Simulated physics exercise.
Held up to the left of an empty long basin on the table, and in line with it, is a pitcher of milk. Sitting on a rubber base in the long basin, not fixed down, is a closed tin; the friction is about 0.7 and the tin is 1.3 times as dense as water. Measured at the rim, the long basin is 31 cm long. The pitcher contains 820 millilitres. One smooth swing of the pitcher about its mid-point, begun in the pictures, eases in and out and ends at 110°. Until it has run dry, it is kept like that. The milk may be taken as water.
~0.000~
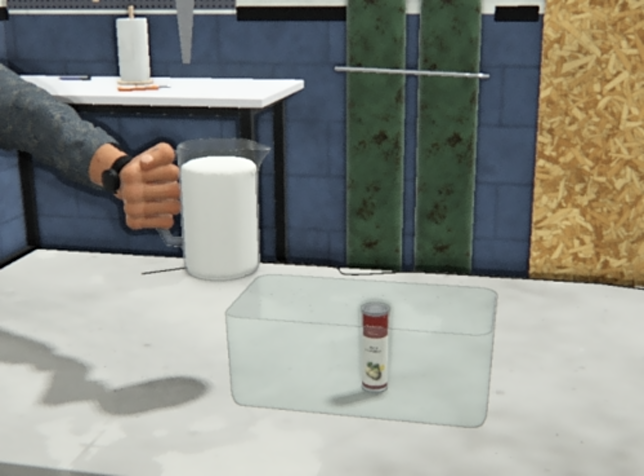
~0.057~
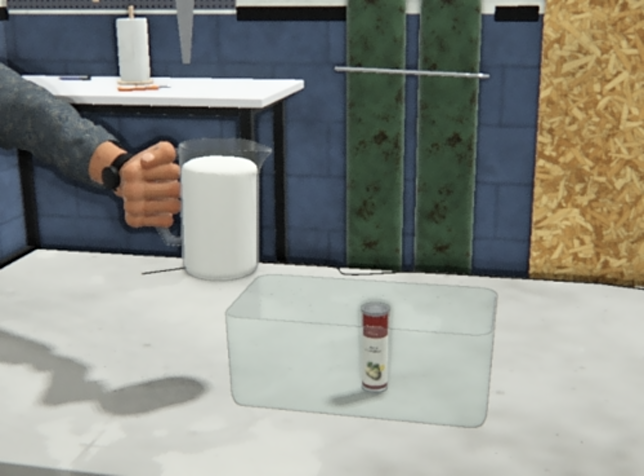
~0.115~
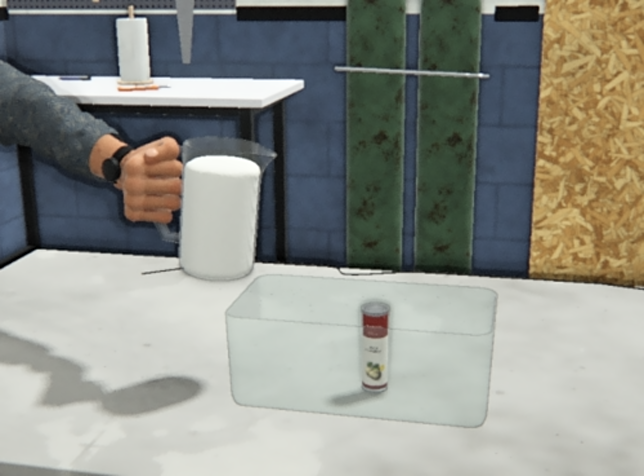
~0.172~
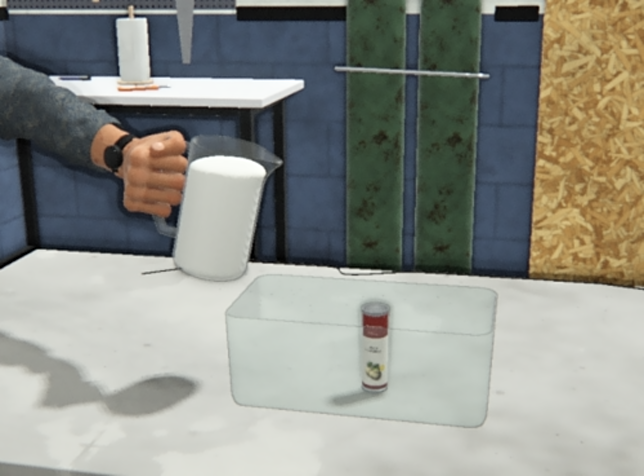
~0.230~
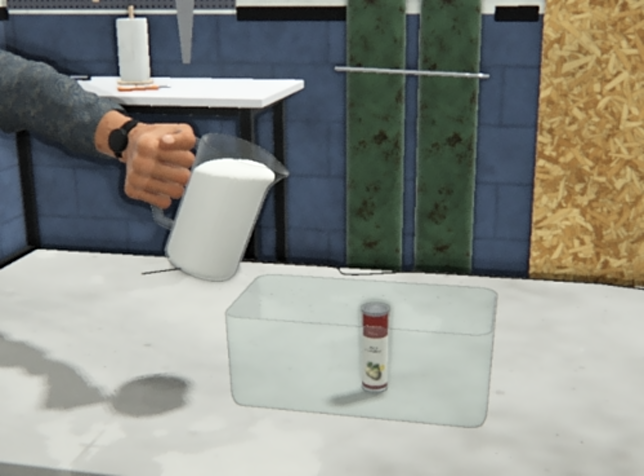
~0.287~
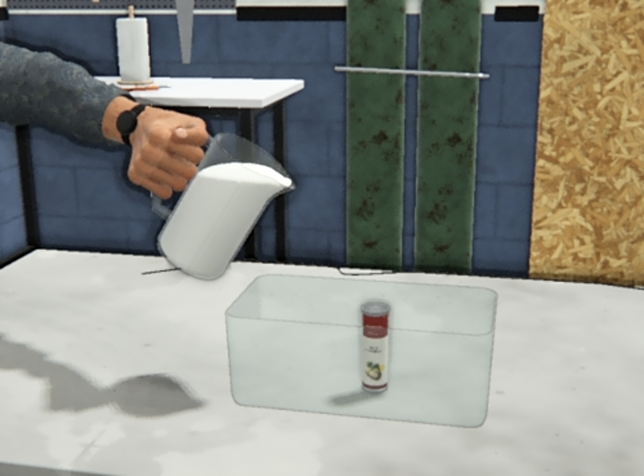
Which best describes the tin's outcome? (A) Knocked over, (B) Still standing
Answer: B.
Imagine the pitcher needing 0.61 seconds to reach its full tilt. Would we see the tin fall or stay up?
Then the tin does not tip.
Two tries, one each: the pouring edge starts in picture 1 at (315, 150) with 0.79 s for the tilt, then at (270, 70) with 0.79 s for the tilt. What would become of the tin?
Try 1: Tipped over; try 2: Tipped over.
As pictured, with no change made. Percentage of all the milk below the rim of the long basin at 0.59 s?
About 14 per cent.
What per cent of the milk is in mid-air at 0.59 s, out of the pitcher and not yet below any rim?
Near 14 per cent of it all.
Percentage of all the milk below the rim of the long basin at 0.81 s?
Close to 62 in a hundred.
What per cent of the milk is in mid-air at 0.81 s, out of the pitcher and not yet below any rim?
I'd say some 12 per cent is in the air.
By 0.59 s the tilt is 93° and 72 per cent is still to pour; the tin stands where it began.
By 0.81 s the tilt is 110° and 25 per cent is still to pour; the tin stands where it began.
By 1.04 s the tilt is 110° and 3 per cent is still to pour; the tin stands where it began.
By 1.29 s the tilt is 110° and 0 per cent is still to pour; the tin stands where it began.
At rest the tin stands where it began.
